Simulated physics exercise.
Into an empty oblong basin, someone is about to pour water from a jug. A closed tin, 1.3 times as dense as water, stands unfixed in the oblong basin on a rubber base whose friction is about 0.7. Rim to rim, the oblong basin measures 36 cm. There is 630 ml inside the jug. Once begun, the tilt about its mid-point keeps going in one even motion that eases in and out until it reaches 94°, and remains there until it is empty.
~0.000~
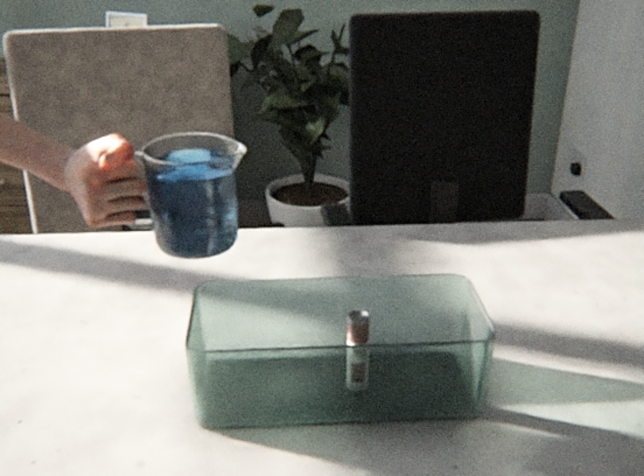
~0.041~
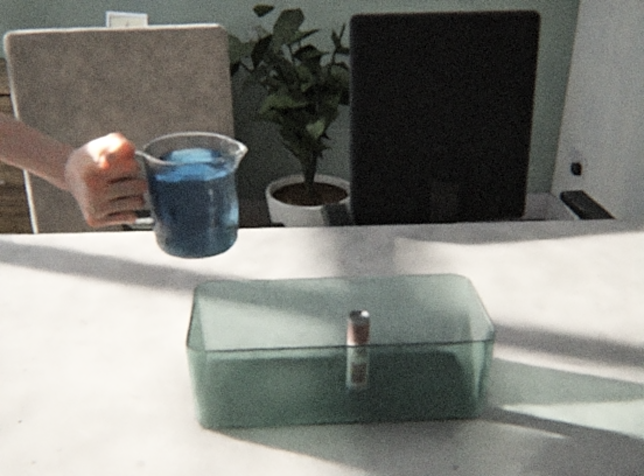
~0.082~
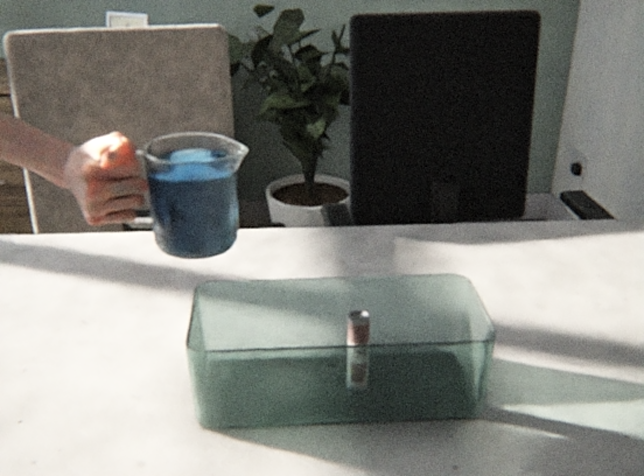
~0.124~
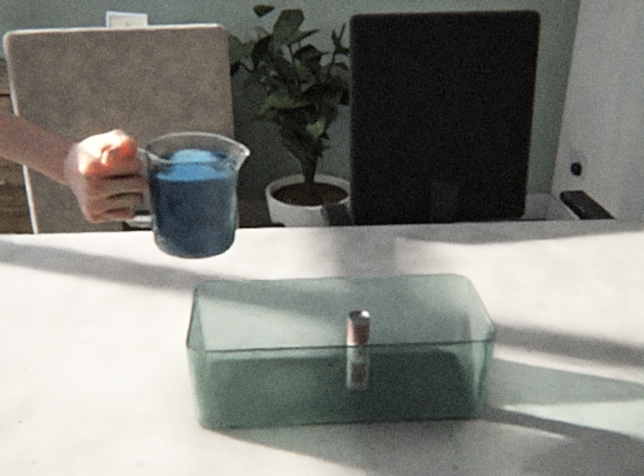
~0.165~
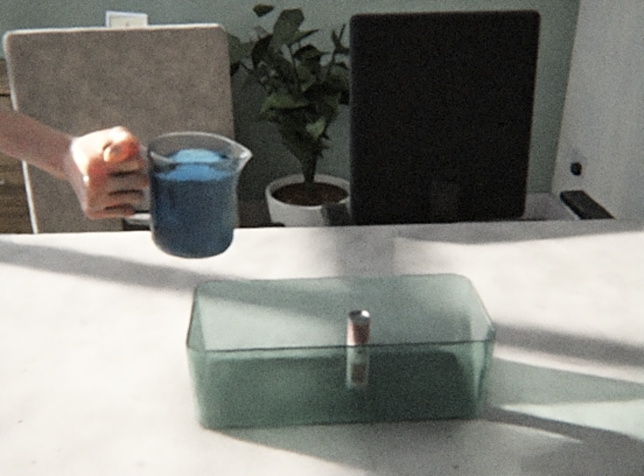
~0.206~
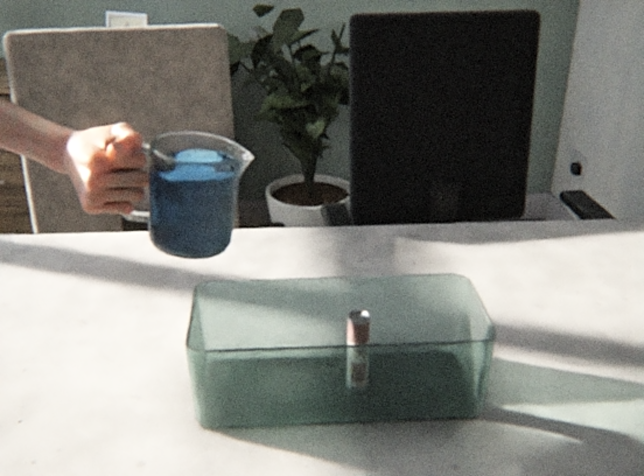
A hand at the left holds a clear glass jug of blue liquid above a pale, sunlit table and tilts it slightly to the right, its spout dipping a little. Seen from the front and slightly above, a greenish translucent oblong basin sits below with a small upright tin at its middle. Behind stand a beige chair, a potted plant and a black chair, all still, as is the camera.
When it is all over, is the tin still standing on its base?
Yes, it is still on its base.
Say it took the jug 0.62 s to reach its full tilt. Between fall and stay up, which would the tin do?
The tin would stay balanced.
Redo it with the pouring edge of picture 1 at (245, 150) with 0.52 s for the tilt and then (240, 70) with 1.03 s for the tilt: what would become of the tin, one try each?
First it remains upright; then it falls.
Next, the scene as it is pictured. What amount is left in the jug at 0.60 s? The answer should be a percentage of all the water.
Near 86 in a hundred.
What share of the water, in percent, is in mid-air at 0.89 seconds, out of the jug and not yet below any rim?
I'd put it at about 24 per cent of the liquid.
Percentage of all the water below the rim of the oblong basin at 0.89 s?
About 36 per cent.
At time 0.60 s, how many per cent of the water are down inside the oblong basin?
At that time the basin holds about 1 per cent of the liquid.
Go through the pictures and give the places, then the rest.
In the first picture, it leans 0°; its right rim is at (246, 148); the water meets the walls at (148, 162) and (235, 159); the oblong basin's rim runs from (191, 316) to (481, 306); the tin's top is at (359, 319).
In the second picture, it leans 0°; its right rim is at (247, 149); the water meets the walls at (150, 162) and (236, 160).
In the third picture, it leans 1°; its right rim is at (248, 150); the water meets the walls at (150, 162) and (237, 160).
In the fourth picture, it leans 3°; its right rim is at (249, 151); the water meets the walls at (152, 161) and (238, 161).
In the fifth picture, it leans 6°; its right rim is at (251, 154); the water meets the walls at (152, 161) and (240, 162).
In the sixth picture, it leans 9°; its right rim is at (254, 157); the water meets the walls at (155, 163) and (242, 162).
Then, 0.60 s in, the tilt is 59° and 86 per cent is still to pour; the tin stands where it began.
Then, 0.89 s in, the tilt is 90° and 41 per cent is still to pour; the tin stands where it began.
Then, 1.20 s in, the tilt is 94° and 10 per cent is still to pour; the tin stands where it began.
Then, 1.53 s in, the tilt is 94° and 2 per cent is still to pour; the tin stands where it began.
Finally, the tin stands where it began.
